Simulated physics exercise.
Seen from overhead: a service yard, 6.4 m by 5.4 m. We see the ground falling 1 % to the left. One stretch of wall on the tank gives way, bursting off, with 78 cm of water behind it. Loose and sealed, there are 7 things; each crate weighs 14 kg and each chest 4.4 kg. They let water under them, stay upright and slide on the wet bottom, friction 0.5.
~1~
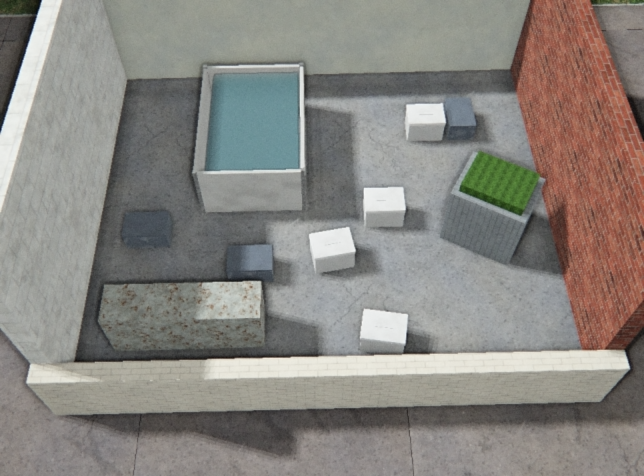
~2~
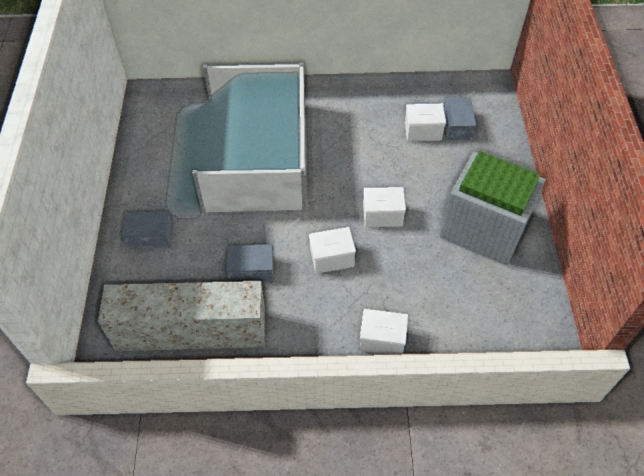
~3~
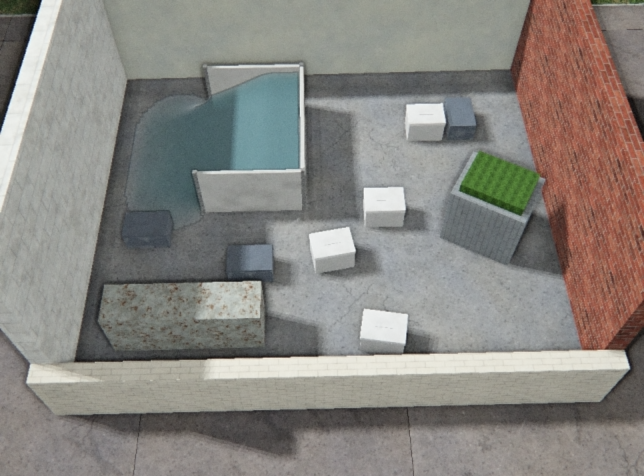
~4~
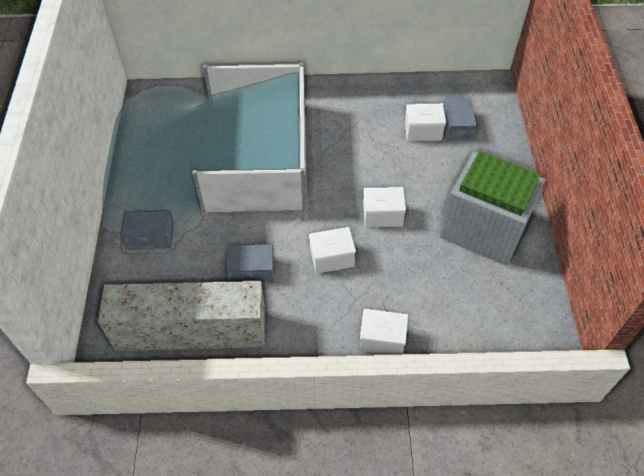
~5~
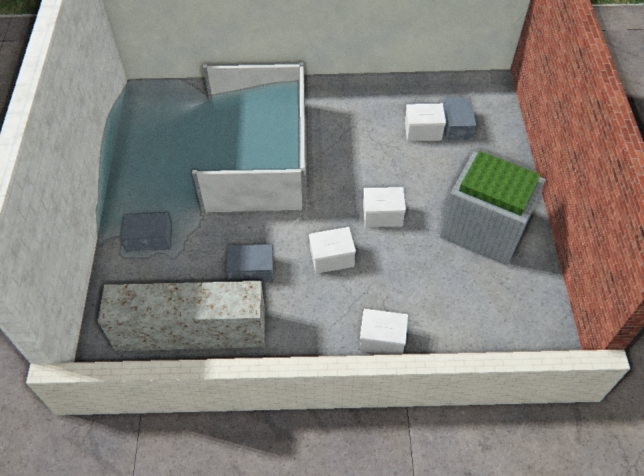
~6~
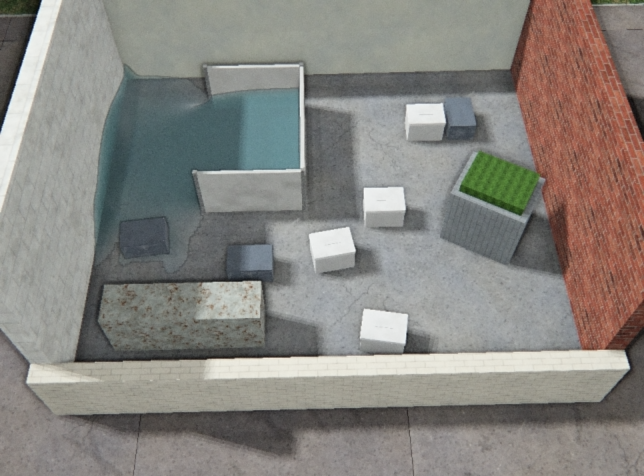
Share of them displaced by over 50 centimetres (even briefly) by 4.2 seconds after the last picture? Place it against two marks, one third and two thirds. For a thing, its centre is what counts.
My bet is the share reaches two thirds or more.
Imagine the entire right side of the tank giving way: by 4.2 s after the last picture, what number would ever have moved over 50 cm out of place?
5.
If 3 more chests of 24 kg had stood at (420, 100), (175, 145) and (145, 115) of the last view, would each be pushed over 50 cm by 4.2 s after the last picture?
Respectively: Tops it; tops it; tops it.
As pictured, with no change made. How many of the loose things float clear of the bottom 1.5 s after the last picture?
I'd say 1 of them.
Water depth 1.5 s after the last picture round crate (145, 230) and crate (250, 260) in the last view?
I'd estimate 12 cm for the first and 1 cm for the second.
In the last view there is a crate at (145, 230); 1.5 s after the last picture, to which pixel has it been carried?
About (211, 272), give or take.
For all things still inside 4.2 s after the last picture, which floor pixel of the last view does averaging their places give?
Around (420, 214).
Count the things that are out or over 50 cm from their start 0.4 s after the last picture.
I count 0.
Then, 0.4 s after the last picture 0 of 7 are over 50 cm from their spots; 0 afloat.
Then, 1.5 s after the last picture 1 of 7 are over 50 cm from their spots; 1 afloat.
Then, 2.8 s after the last picture 2 of 7 are over 50 cm from their spots; 1 afloat.
Then, 4.2 s after the last picture 5 of 7 are over 50 cm from their spots, and 5 have been at some point; 1 afloat.
